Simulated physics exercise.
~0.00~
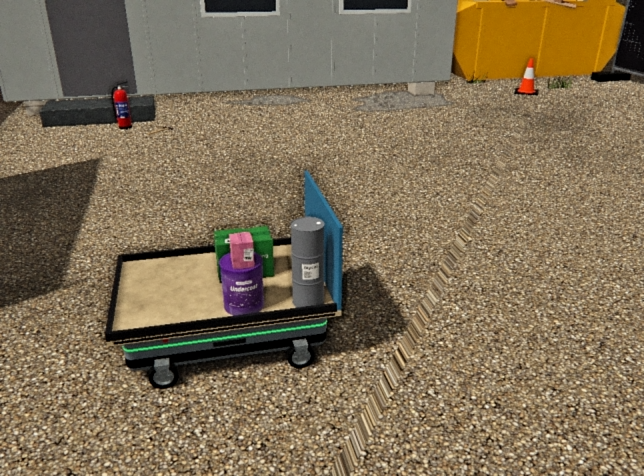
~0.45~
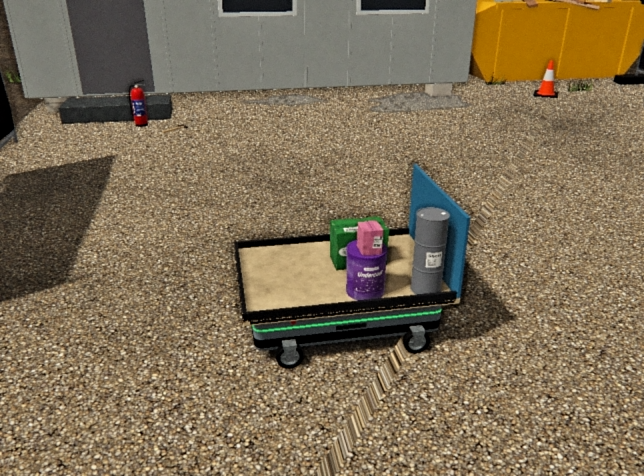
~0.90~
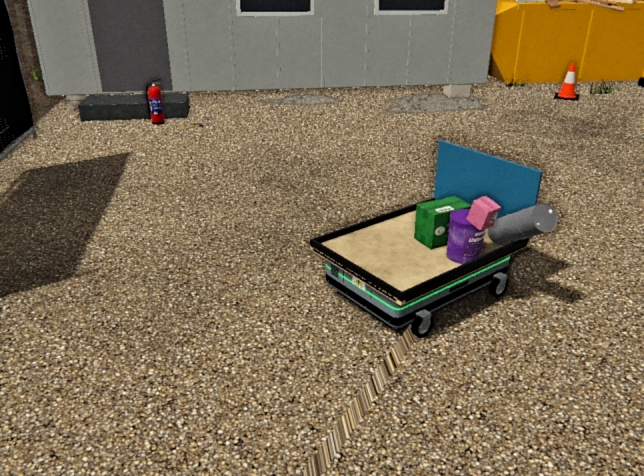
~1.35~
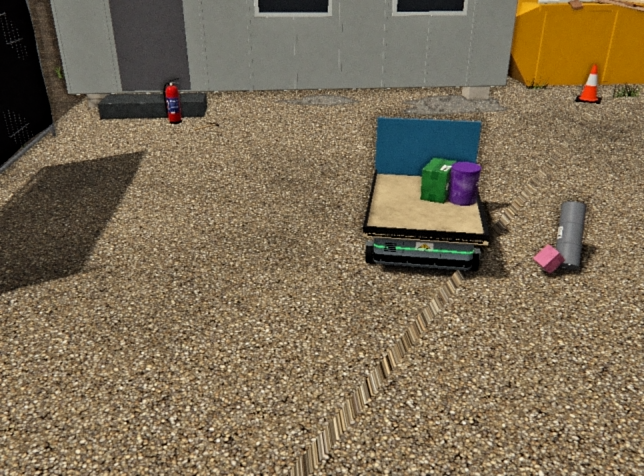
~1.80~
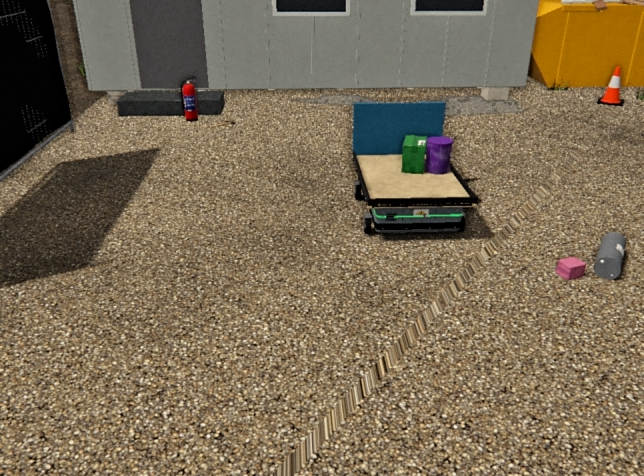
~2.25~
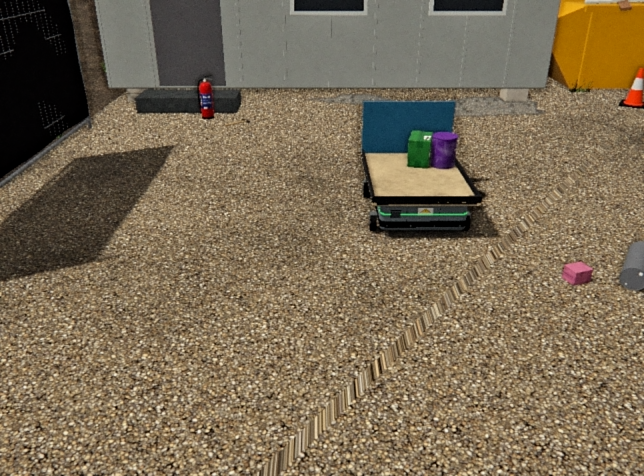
The video shows a flat cart carrying a grey canister, green parcel, purple pail and pink parcel across gravel, moving right, then turning away toward a building. The canister and pink parcel tip off onto the ground, while the green parcel and pail stay upright aboard as it stops.
